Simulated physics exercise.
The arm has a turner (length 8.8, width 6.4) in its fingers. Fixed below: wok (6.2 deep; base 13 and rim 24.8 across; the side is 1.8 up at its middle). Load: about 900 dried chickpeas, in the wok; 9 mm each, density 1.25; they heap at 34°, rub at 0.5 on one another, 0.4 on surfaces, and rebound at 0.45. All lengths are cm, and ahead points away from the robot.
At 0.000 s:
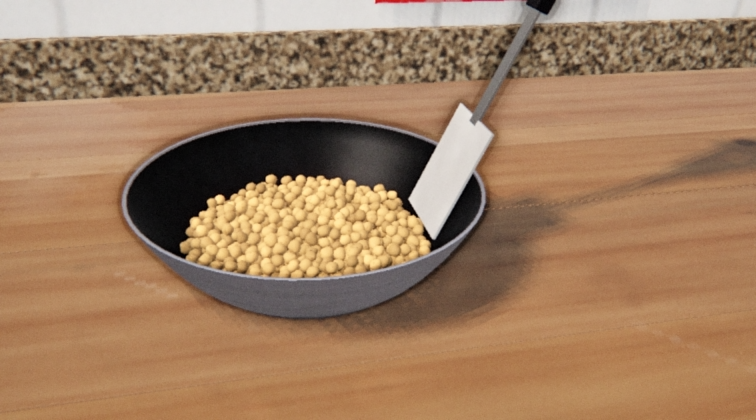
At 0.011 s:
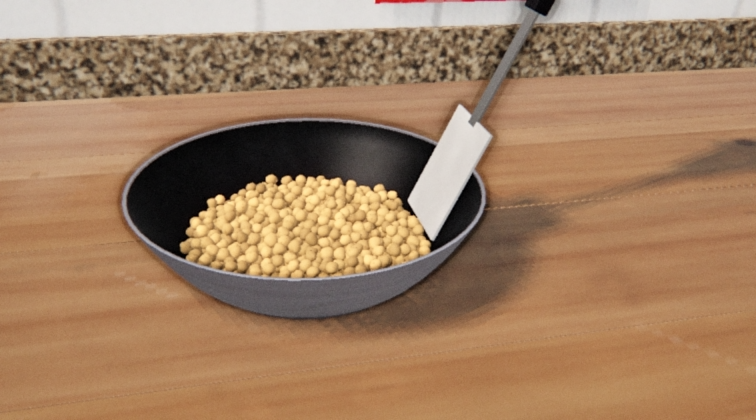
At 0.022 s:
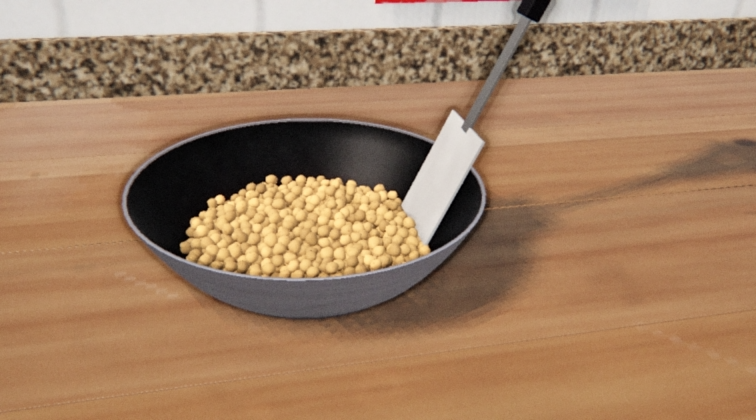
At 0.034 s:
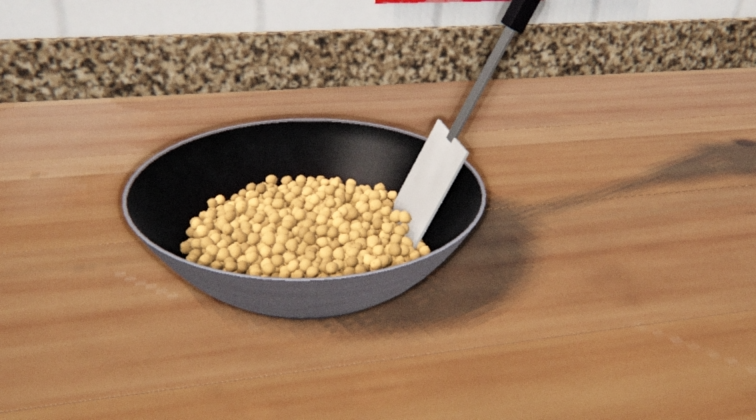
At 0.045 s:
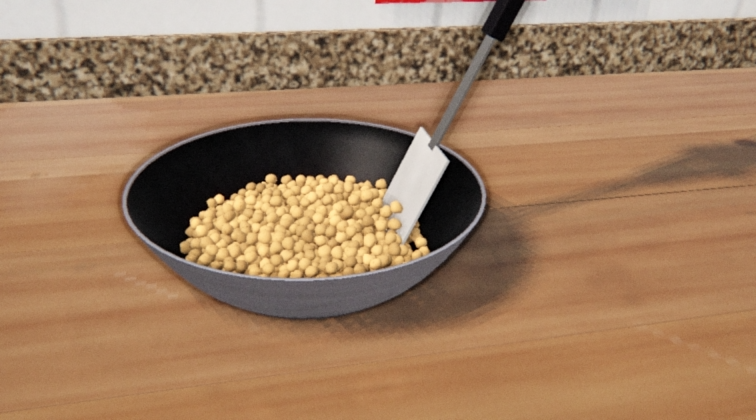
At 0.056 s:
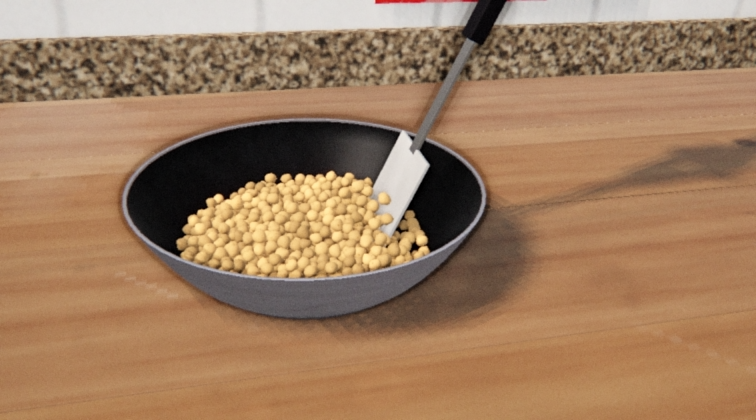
We see a dark wok of dried chickpeas on a wooden counter, a pale-bladed turner leaning inside its right edge. The turner stays almost still at first, then slides left into the chickpeas, shifting a few near the blade.
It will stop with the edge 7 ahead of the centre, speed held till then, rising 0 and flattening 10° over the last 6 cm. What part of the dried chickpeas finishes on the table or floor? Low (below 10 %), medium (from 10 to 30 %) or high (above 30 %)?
A medium share, from 10 to 30 %, ends on the table or floor.
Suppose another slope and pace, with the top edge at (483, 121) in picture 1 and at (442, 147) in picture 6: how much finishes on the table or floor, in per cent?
Some 0 per cent.
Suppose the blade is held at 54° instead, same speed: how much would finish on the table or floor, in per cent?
Then about 5 per cent.
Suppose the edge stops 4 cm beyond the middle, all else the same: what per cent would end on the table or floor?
In that case some 0 per cent.
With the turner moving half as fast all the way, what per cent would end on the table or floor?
It would be near 0 per cent.
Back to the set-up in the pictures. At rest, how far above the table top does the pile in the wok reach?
Roughly 6.5 cm.
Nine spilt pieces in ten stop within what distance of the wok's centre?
Some 30 cm.
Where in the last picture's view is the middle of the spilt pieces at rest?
Near (10, 298).
By 0.08 s, sloping 65°, highest piece 7 above the table; 900 in the wok.
By 0.11 s, sloping 62°, highest piece 10 above the table; 900 in the wok.
By 0.32 s, sloping 55°, highest piece 10 above the table; 780 in the wok, 32 on the table or floor, 88 on the blade or in flight.
By 1.37 s, sloping 55°, highest piece 7 above the table; 779 in the wok, 121 on the table or floor.
Final count, 779 in the wok, 121 on the table or floor. That is 13 % on the table or floor.
